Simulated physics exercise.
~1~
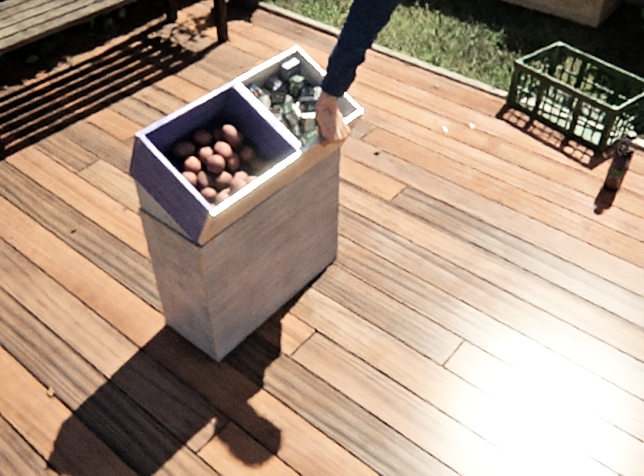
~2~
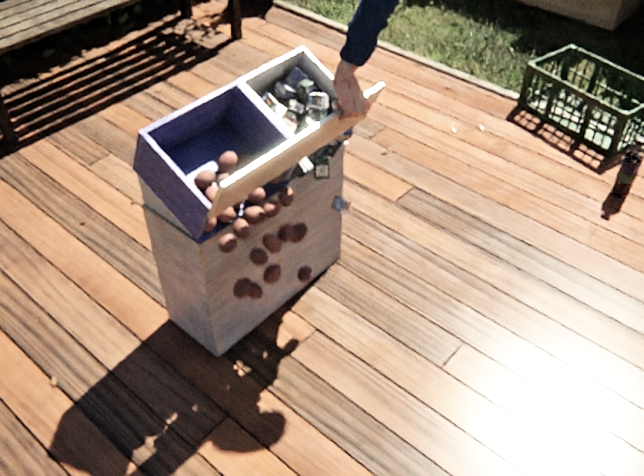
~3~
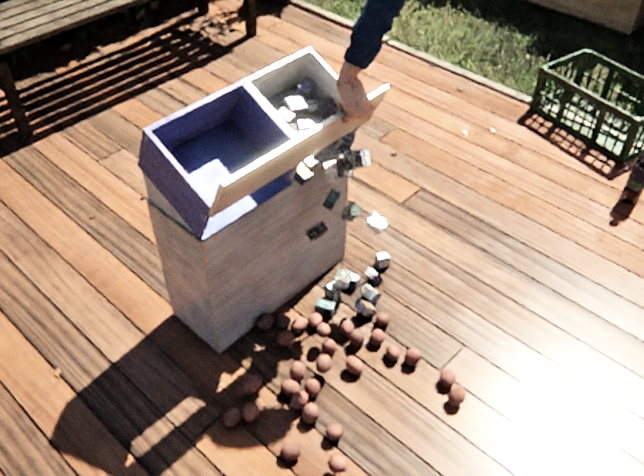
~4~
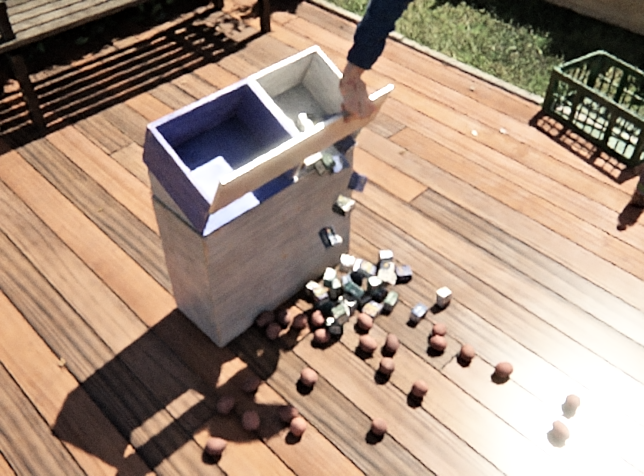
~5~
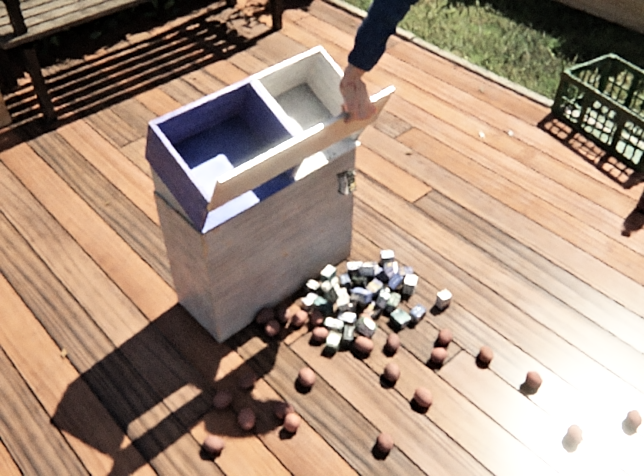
The video shows a hand lifting the sloping front board of a two-compartment box on a wooden deck, spilling first reddish potatoes and then small cartons. Both compartments end up empty, with the cartons heaped beside the base and the potatoes scattered across the boards.
